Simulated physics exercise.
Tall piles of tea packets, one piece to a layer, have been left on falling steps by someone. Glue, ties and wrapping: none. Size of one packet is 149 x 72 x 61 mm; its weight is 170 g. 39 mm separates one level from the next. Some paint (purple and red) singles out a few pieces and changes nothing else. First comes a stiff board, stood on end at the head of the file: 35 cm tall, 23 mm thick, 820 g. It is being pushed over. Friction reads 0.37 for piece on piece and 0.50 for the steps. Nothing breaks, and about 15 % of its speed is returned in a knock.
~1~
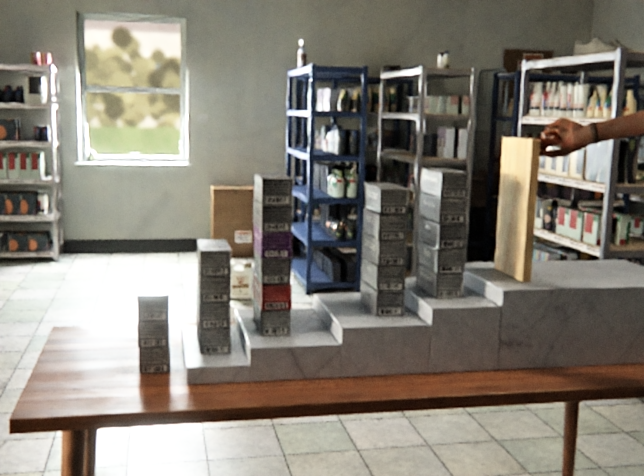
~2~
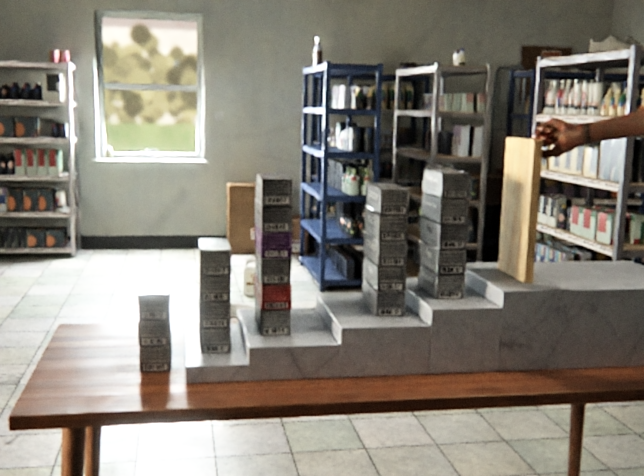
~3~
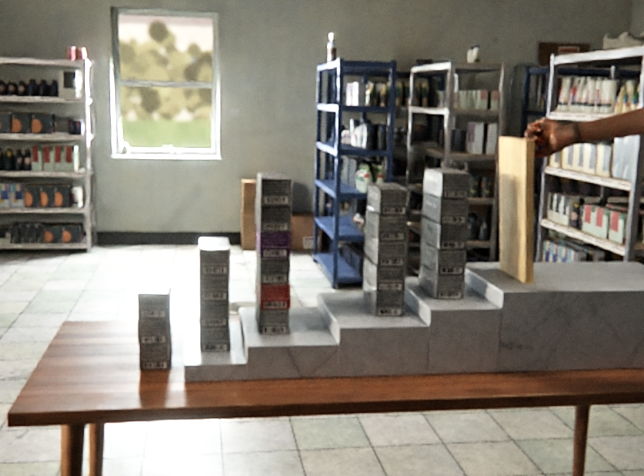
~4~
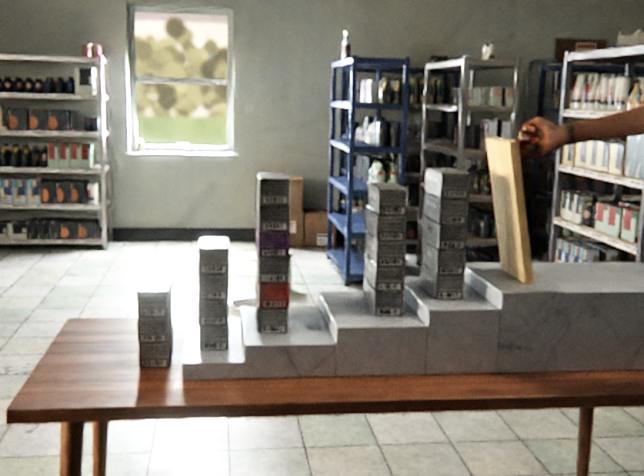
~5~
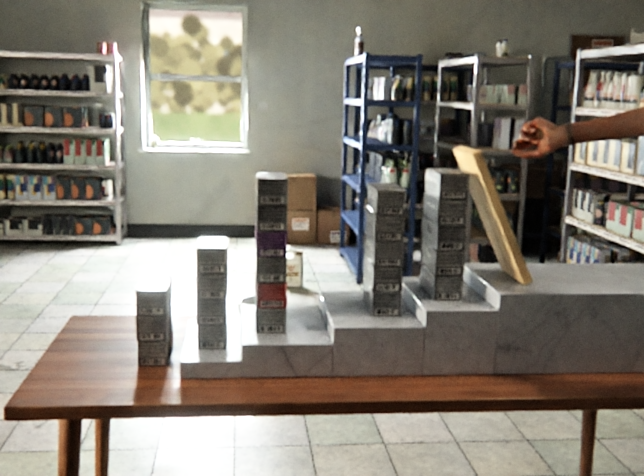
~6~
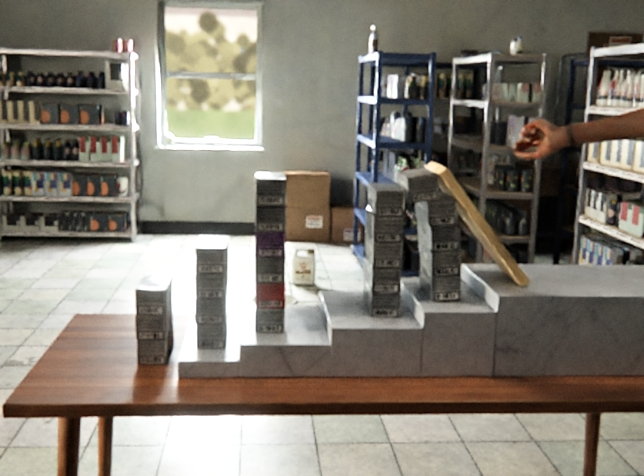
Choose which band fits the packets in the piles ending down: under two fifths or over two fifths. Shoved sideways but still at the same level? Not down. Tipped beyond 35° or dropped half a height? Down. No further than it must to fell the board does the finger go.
Upwards of two fifths.
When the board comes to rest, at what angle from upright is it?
Lean from upright: Around 80°.
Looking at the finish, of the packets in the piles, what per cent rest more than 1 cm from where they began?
Share: 90 in a hundred.
Then, 0.32 s past the last view, board 61° from upright; 5 of the 23 packets down.
Then, 0.56 s past the last view, board 79° from upright; 9 of the 23 packets down; red packet 10° from how it stood; purple packet 8 cm from its place.
Then, 1.12 s past the last view, board 79° from upright; 21 of the 23 packets down; red packet on its side; purple packet 40° from how it stood, 11 cm lower.
Then, 1.54 s past the last view, board 79° from upright; 21 of the 23 packets down; red packet on its side; purple packet on its side.
In the end, board 79° from upright; 21 of the 23 packets down; red packet on its side; purple packet on its side. That is 91 per cent. From the last view, middles, red packet near (230, 314).
